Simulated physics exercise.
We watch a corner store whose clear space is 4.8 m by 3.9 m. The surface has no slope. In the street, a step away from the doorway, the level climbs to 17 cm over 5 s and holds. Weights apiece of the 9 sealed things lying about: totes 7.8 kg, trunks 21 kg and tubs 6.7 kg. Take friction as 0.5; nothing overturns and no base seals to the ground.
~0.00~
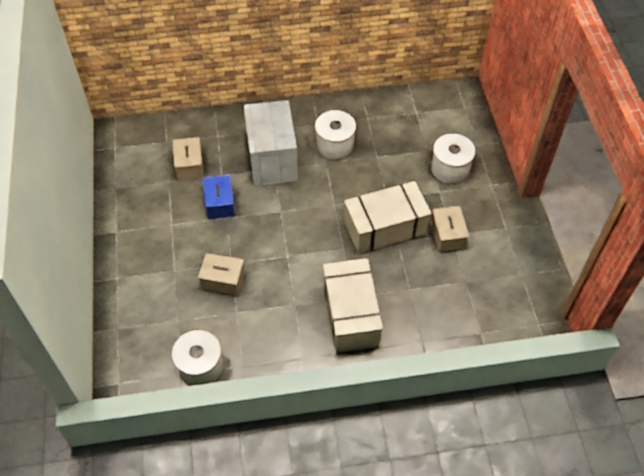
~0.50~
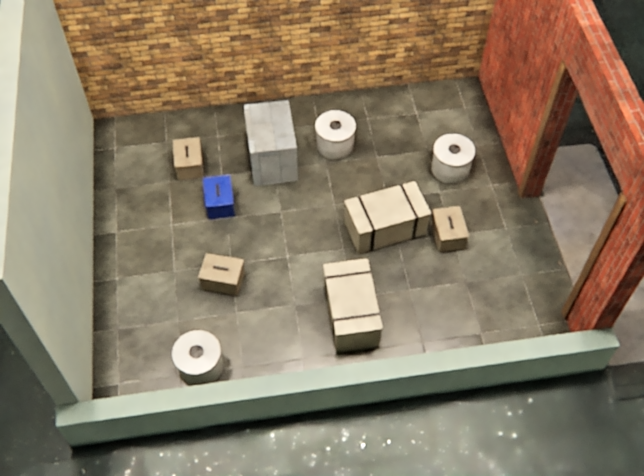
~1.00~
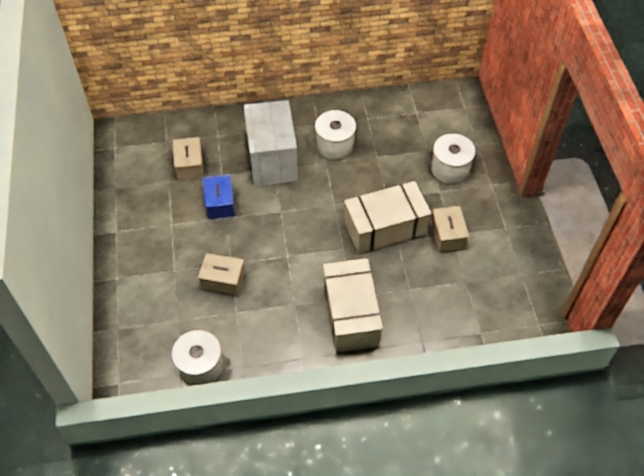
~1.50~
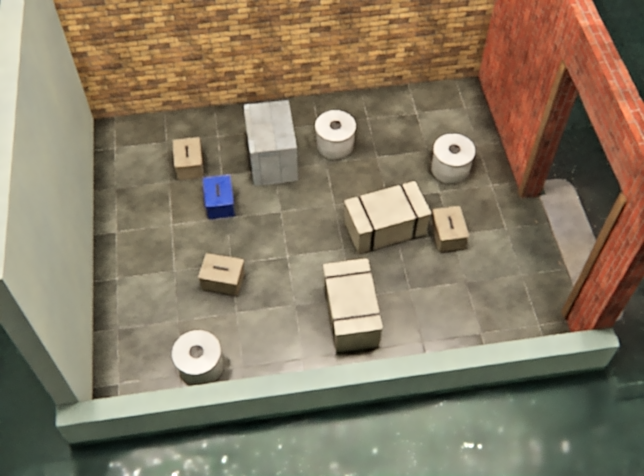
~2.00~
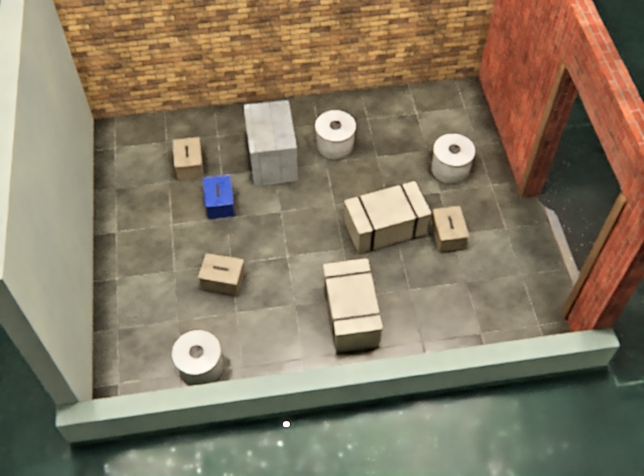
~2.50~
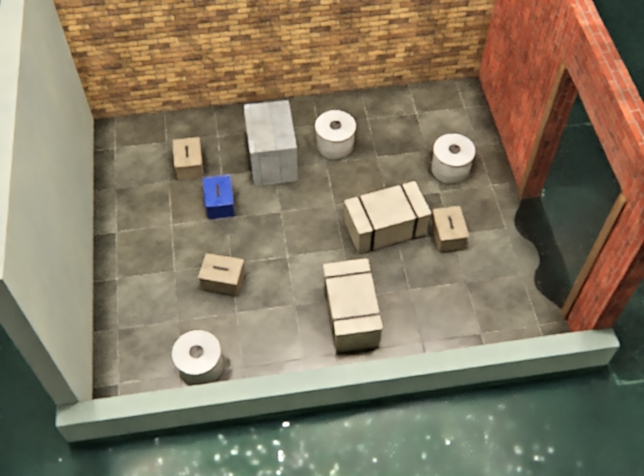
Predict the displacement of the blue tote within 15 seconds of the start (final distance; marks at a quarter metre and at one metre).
The blue tote moves a short way.
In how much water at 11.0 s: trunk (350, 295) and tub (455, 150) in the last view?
About 8 and 3 cm.
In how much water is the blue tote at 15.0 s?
About 11 cm.
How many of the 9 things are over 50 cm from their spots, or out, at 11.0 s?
6 of them.
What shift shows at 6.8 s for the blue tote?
Roughly 0 cm by then.
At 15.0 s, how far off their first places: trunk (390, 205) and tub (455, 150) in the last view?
In that order: 120 cm, 10 cm.
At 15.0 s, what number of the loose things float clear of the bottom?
I count 9.
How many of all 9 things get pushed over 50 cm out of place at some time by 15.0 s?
8 of them.
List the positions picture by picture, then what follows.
The first picture shows the blue tote at (218, 191) rests on the ground; water covers 0.0 m2; 0 of 9 have shifted.
The second picture shows the blue tote at (218, 191), on the bottom; 0.0 m2 under water; 0 of 9 have shifted.
The third picture shows the blue tote at (218, 191), on the bottom; water covers 0.0 m2; 0 of 9 have shifted.
The fourth picture shows the blue tote at (218, 191) rests on the ground; water covers 0.0 m2; 0 of 9 have shifted.
The fifth picture shows the blue tote at (218, 191), on the bottom; water covers 0.0 m2; 0 of 9 have shifted.
The sixth picture shows the blue tote at (218, 191) rests on the ground; water covers 0.1 m2; 0 of 9 have shifted.
After 3.5 s the blue tote is near (218, 191), 0.0 m from its start, aground; 0 afloat.
After 6.8 s the blue tote is near (218, 191), 0.0 m from its start, aground; 1 afloat.
After 11.0 s the blue tote is near (218, 191), 0.0 m from its start, aground; 6 afloat.
After 15.0 s the blue tote is near (167, 198), 0.5 m from its start, afloat; 9 afloat.
